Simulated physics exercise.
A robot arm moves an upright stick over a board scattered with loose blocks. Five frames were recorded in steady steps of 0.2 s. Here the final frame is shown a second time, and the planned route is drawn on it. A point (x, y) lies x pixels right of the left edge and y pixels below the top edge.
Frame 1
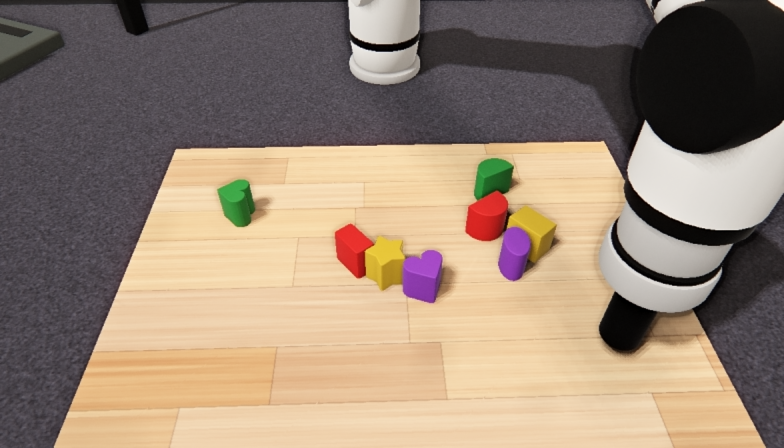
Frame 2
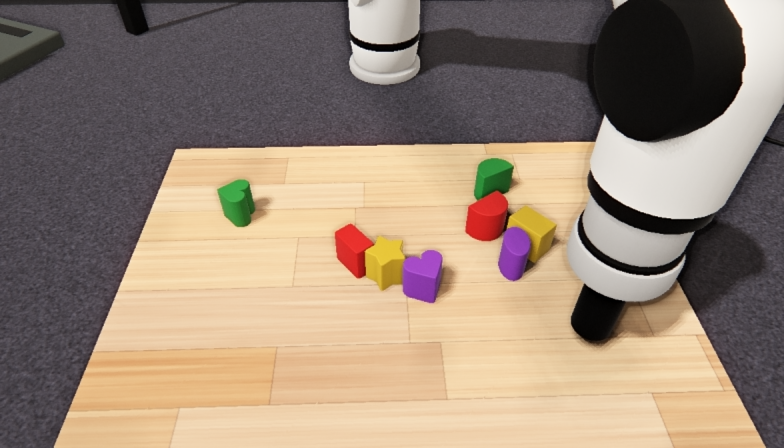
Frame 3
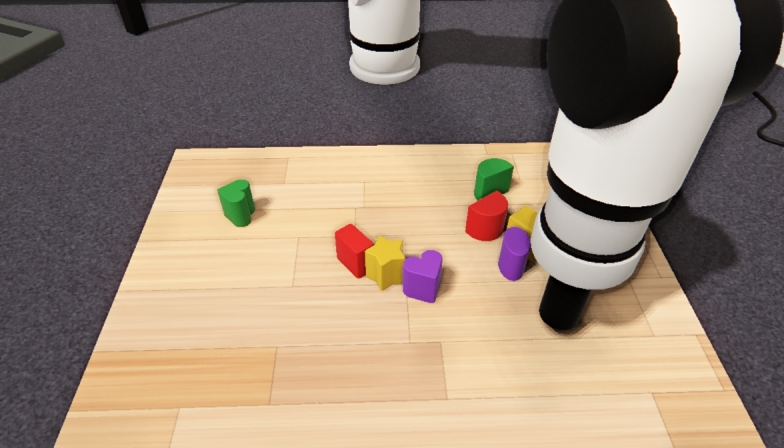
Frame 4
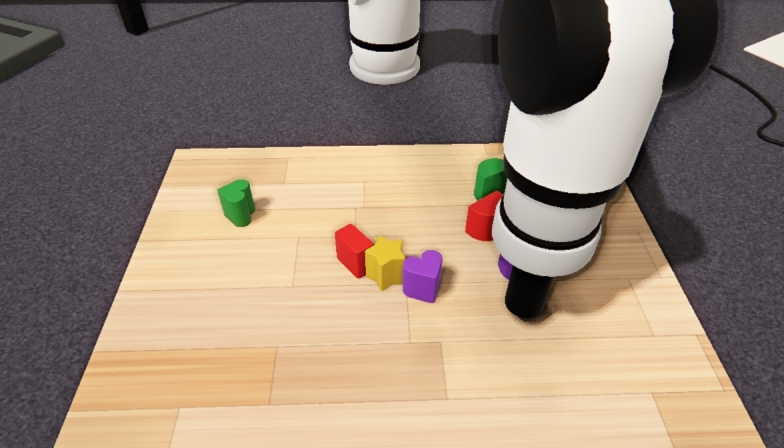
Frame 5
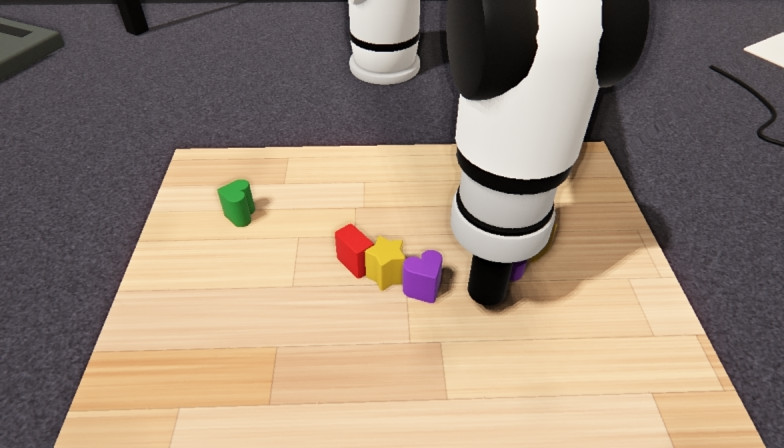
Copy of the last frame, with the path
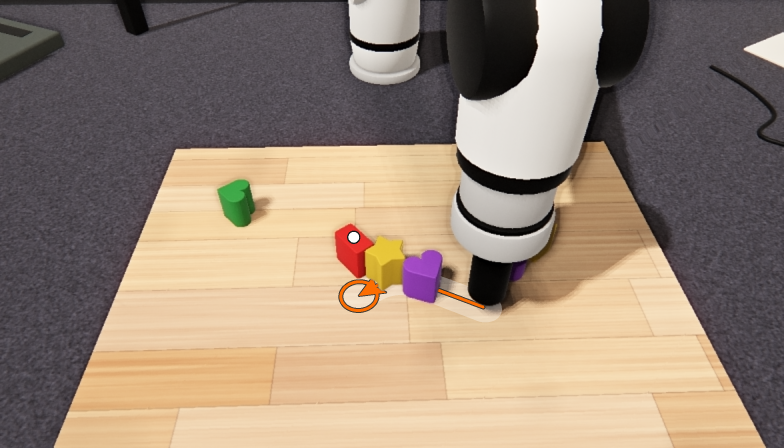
White robot arm with a black stick sweeping left across a wooden board, passing in front of colourful blocks that stay still.
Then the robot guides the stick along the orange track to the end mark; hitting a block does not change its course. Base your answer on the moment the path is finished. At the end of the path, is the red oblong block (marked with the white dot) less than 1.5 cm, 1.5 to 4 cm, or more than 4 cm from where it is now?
It shifts over 4 cm.
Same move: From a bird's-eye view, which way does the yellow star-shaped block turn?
From above, the turn goes clockwise.
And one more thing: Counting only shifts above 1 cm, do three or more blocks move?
I'd say yes.
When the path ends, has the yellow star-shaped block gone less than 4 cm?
In short: No.
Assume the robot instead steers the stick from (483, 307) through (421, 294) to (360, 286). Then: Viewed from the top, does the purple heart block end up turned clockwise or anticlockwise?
It turns clockwise.
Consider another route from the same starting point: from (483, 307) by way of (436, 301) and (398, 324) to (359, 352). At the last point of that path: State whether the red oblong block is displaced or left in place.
In the end it has been moved.
The drawn path runs from (483, 307) via (441, 291) and (398, 281), ending at (359, 296); the dot is on the red oblong block.
On the path given first. One third of the way, stick (442, 275); red oblong block (351, 236); yellow star-shaped block (383, 247); purple heart block (408, 261), turned 15° anticlockwise.
Two thirds of the way, stick (398, 265); red oblong block (315, 222); yellow star-shaped block (343, 235); purple heart block (365, 250).
At the end, stick (358, 280); red oblong block (303, 215), turned 15° clockwise; yellow star-shaped block (325, 233), turned 20° clockwise; purple heart block (329, 255), turned 30° clockwise; purple oval not moved.
